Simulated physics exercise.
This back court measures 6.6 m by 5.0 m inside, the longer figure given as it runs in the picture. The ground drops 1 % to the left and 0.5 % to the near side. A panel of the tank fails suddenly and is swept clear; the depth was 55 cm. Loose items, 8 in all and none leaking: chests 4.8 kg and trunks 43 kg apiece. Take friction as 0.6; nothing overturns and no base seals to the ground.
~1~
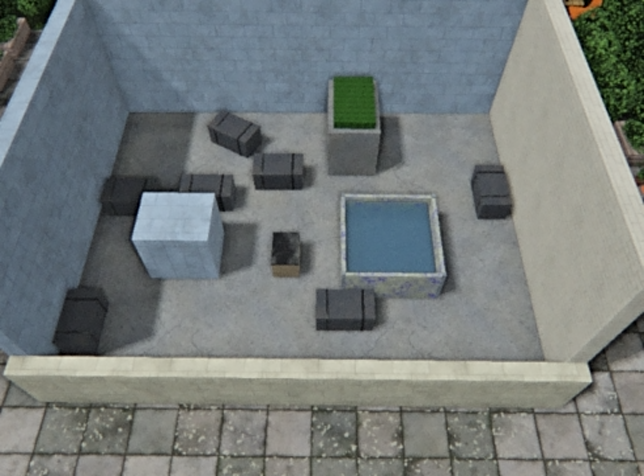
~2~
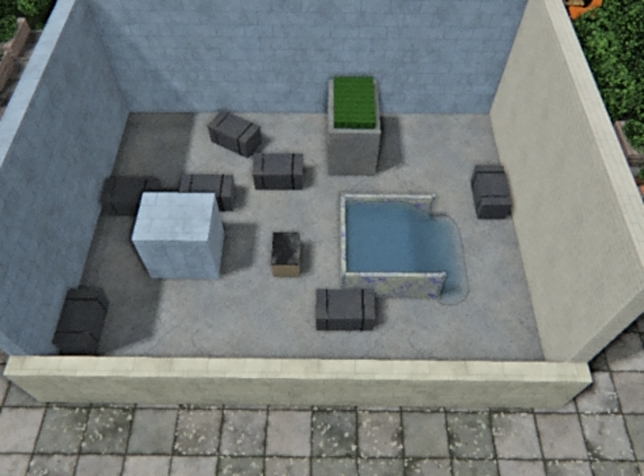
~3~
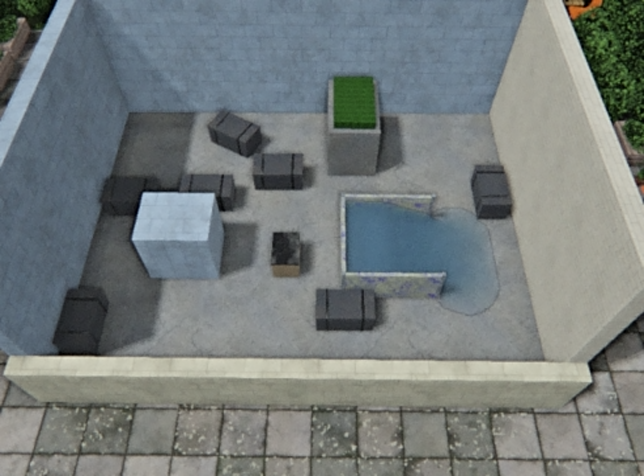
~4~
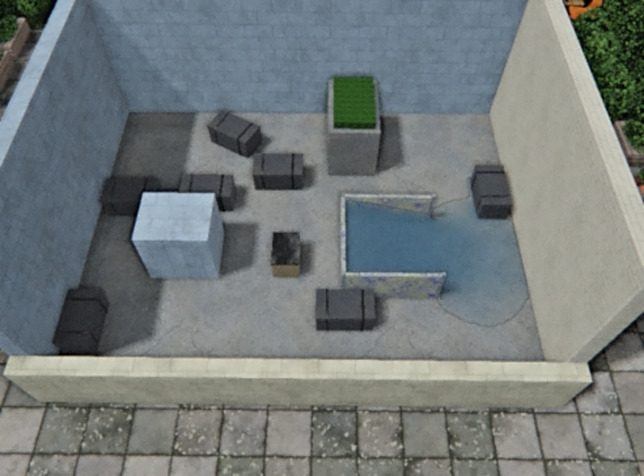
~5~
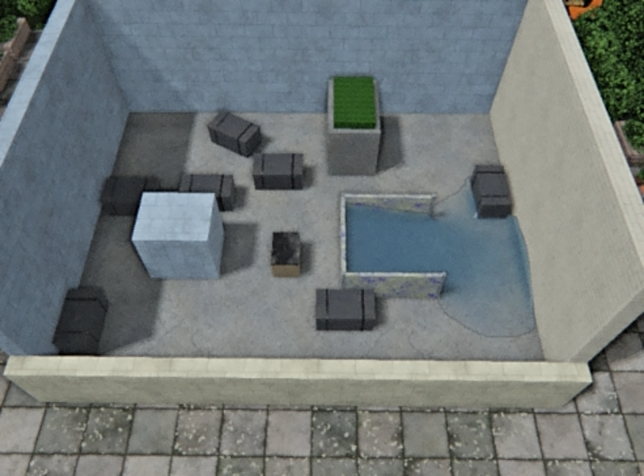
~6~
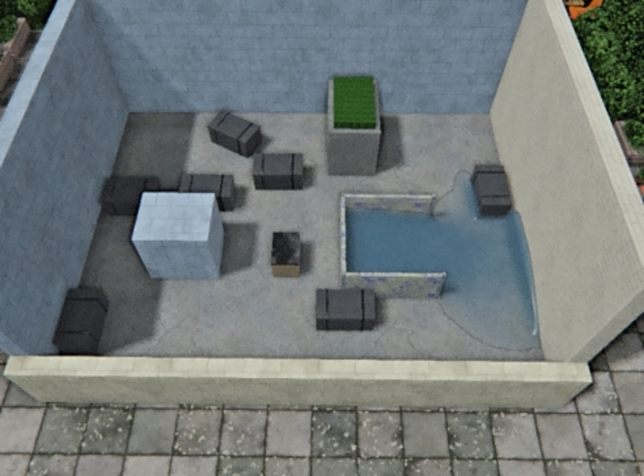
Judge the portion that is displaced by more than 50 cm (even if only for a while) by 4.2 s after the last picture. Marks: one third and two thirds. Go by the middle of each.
Share: Less than a third.
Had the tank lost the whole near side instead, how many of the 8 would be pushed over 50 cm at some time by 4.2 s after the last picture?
Then 1.
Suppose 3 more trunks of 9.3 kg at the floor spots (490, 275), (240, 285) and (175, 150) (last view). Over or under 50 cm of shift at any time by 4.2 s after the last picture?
In turn: More, short of it, short of it.
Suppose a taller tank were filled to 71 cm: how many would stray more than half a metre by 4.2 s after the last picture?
Then 1.
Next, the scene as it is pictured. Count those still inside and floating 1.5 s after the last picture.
0 of them.
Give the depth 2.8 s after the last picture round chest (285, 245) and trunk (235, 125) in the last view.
About 0 and 0 cm.
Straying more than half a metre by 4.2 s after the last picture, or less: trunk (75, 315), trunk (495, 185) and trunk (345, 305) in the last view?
In turn: Short of it, more, short of it.
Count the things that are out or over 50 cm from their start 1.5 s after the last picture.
1 of them.
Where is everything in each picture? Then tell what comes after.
The first frame shows a trunk at (494, 184) rests on the ground; a chest at (286, 247), on the bottom; 1.7 m2 under water; 0 of 8 have shifted.
The second frame shows a trunk at (494, 184) rests on the ground; a chest at (286, 247) rests on the ground; water covers 2.4 m2; 0 of 8 have shifted.
The third frame shows a trunk at (494, 184), on the bottom; a chest at (286, 247), on the bottom; water covers 3.2 m2; 0 of 8 have shifted.
The fourth frame shows a trunk at (494, 184) rests on the ground; a chest at (286, 247) rests on the ground; water covers 4.2 m2; 0 of 8 have shifted.
The fifth frame shows a trunk at (494, 184), on the bottom; a chest at (286, 247) rests on the ground; 4.5 m2 under water; 0 of 8 have shifted.
The sixth frame shows a trunk at (494, 184) rests on the ground; a chest at (286, 247), on the bottom; water covers 4.8 m2; 0 of 8 have shifted.
Then, 0.4 s after the last picture 0 of 8 are over 50 cm from their spots; 0 afloat.
Then, 1.5 s after the last picture 1 of 8 are over 50 cm from their spots; 0 afloat.
Then, 2.8 s after the last picture 1 of 8 are over 50 cm from their spots; 0 afloat.
Then, 4.2 s after the last picture 1 of 8 are over 50 cm from their spots, and 1 have been at some point; 0 afloat.
